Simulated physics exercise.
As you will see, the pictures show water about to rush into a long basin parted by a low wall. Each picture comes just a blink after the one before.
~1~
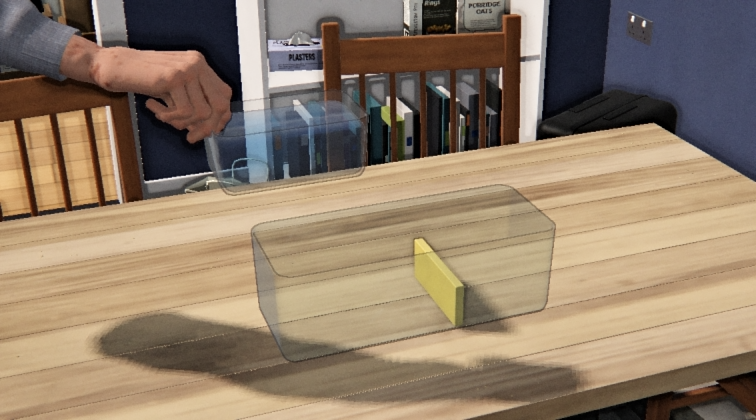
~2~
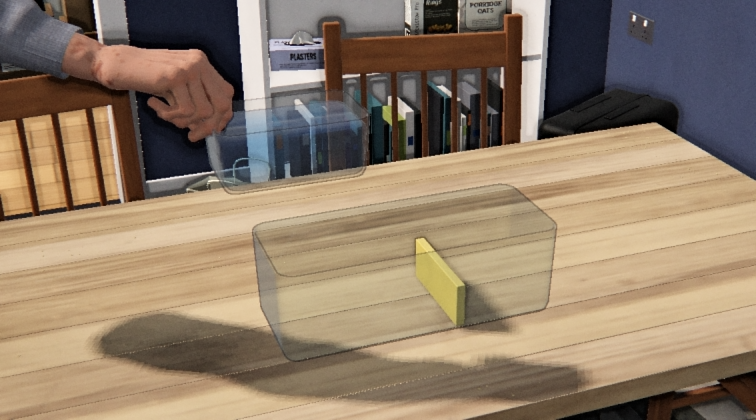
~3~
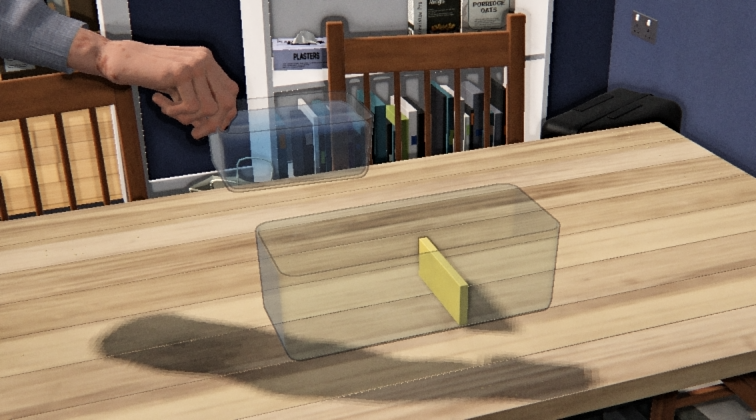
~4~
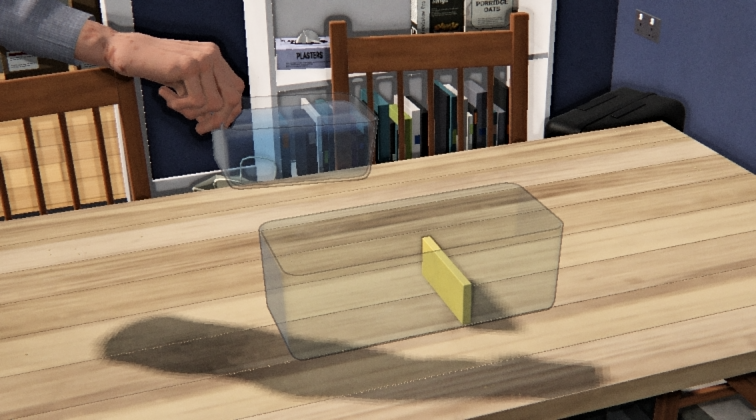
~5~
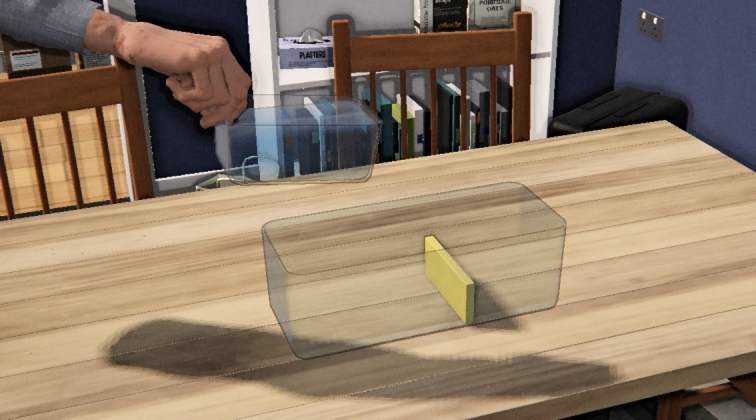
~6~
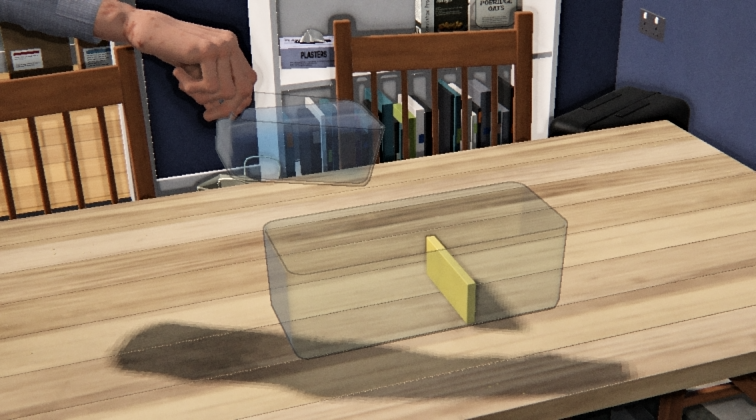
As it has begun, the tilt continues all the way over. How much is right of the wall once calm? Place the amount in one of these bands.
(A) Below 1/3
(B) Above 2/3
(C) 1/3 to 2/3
Answer: A.
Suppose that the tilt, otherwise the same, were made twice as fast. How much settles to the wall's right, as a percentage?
I'd say close to 10 %.
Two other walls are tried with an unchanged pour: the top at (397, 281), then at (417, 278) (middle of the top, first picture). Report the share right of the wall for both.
About 60 per cent on the first try, and 50 per cent on the second.
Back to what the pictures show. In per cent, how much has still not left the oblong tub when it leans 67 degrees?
35 %.
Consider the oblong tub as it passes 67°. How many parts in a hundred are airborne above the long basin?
Some 40 per cent.
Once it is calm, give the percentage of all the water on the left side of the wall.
That works out near 80 in every hundred.
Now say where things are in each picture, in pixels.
It leans 0°; its right rim is at (356, 104); the water meets the walls at (209, 130) and (353, 111); the long basin's rim runs from (263, 253) to (533, 206); the wall's top is at (438, 263), in the first picture.
It leans 1°; its right rim is at (358, 104); the water meets the walls at (210, 129) and (354, 110), in the second picture.
It leans 2°; its right rim is at (362, 106); the water meets the walls at (214, 128) and (358, 111), in the third picture.
It leans 4°; its right rim is at (366, 108); the water meets the walls at (218, 127) and (362, 112), in the fourth picture.
It leans 8°; its right rim is at (370, 111); the water meets the walls at (222, 125) and (366, 111), in the fifth picture.
It leans 12°; its right rim is at (373, 117); the water meets the walls at (225, 125) and (370, 112), in the sixth picture.
A moment on, the oblong tub is tipped part way and 35 per cent is still to pour, 23 is left of the wall and 2 right of it.
Next, the oblong tub is tipped right over and 5 per cent is still to pour, 72 is left of the wall and 6 right of it.
Then the oblong tub is tipped right over and 0 per cent is still to pour, 83 is left of the wall and 7 right of it.
Later the oblong tub is tipped right over and 0 per cent is still to pour, 82 is left of the wall and 8 right of it.
At rest 82 per cent lies left of the wall, 8 right of it and 10 outside.
